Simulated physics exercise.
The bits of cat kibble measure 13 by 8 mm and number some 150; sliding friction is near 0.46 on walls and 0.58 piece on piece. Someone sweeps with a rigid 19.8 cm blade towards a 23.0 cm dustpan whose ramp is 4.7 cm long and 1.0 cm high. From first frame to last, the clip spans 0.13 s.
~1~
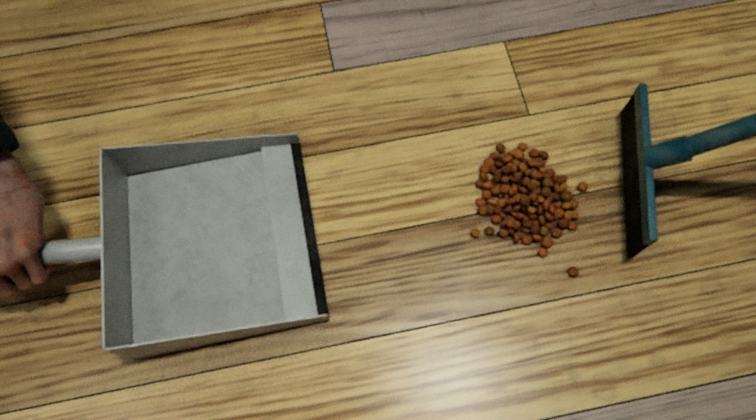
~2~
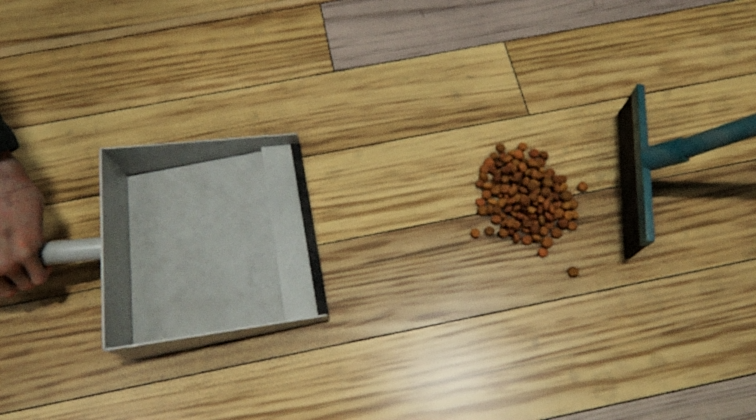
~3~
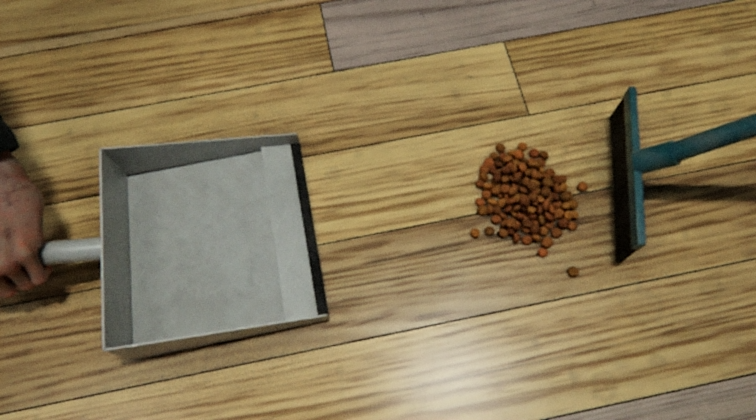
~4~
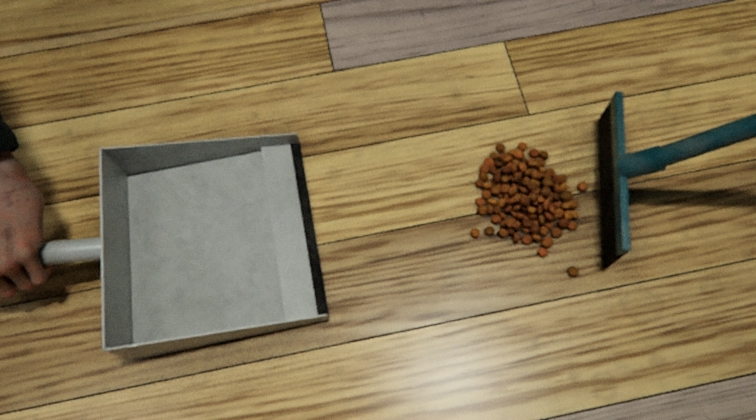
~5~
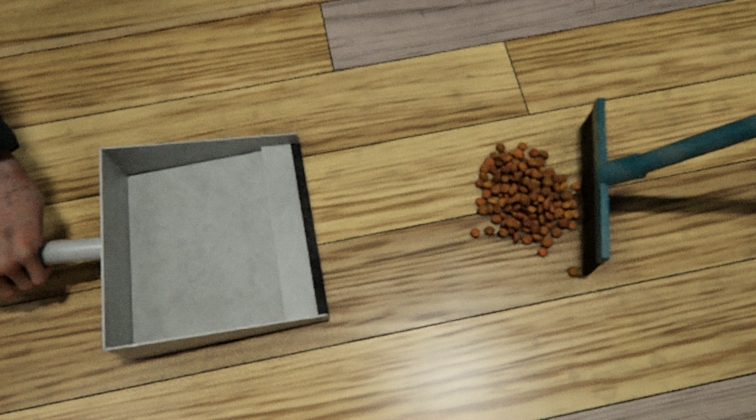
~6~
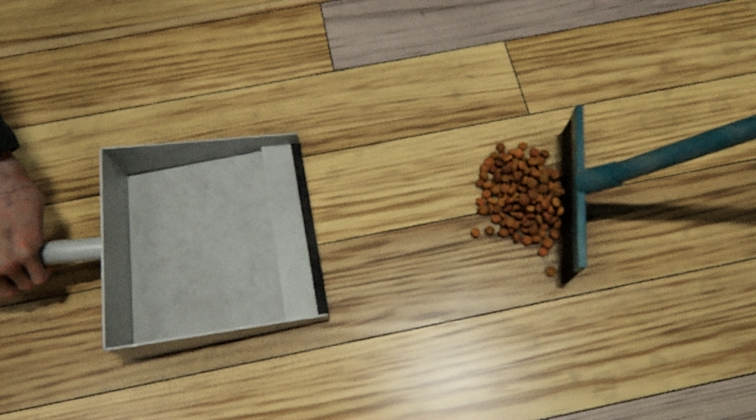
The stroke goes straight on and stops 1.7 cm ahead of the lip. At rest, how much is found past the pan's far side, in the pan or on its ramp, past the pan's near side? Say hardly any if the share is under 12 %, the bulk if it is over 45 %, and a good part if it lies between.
Far side - hardly any, pan - a good part, near side - hardly any.
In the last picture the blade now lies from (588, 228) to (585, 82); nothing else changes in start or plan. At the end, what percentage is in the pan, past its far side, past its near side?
Pan: 20, far side: 35, near side: 0.
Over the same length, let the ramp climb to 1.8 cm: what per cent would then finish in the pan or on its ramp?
That would give something like 20 per cent.
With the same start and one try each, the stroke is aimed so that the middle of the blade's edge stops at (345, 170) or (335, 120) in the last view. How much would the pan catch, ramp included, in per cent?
Roughly 40 % and 25 %.
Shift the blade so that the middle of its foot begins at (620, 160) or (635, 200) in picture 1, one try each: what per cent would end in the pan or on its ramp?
About 25 and 15 per cent.
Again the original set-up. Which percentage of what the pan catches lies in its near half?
Some 80 per cent.
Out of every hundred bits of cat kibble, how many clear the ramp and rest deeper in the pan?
Roughly 10 in a hundred.
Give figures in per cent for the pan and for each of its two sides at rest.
Far side 5, pan 20, near side 5.
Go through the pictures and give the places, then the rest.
The first picture shows blade from (649, 240) to (640, 91), moved 0.0 cm, 0 of the pieces shifted so far; middle of the pieces at (523, 190); pan at (206, 247).
The second picture shows blade from (646, 241) to (637, 92), moved 0.4 cm, 0 of the pieces shifted so far; middle of the pieces at (523, 190).
The third picture shows blade from (637, 244) to (629, 95), moved 1.4 cm, 0 of the pieces shifted so far; middle of the pieces at (523, 190).
The fourth picture shows blade from (623, 250) to (616, 100), moved 3.2 cm, 0 of the pieces shifted so far; middle of the pieces at (523, 190).
The fifth picture shows blade from (603, 258) to (598, 106), moved 5.7 cm, 1 of the pieces shifted so far; middle of the pieces at (523, 190).
The sixth picture shows blade from (579, 267) to (577, 113), moved 8.5 cm, 35 of the pieces shifted so far; middle of the pieces at (522, 189); pan at (206, 246).
Then, 0.13 s after the last picture, middle of the blade 16 cm from the lip; 0 % over the lip, far side 0 %, near side 0 %.
Then, 0.21 s after the last picture, middle of the blade 8 cm from the lip; 0 % over the lip, far side 0 %, near side 0 %.
Then, 0.43 s after the last picture, middle of the blade 5 cm from the lip; 20 % over the lip, far side 5 %, near side 5 %.
In the end, far side 5 %, pan 20 %, near side 5 %, in front of the lip or behind the blade 70 %.
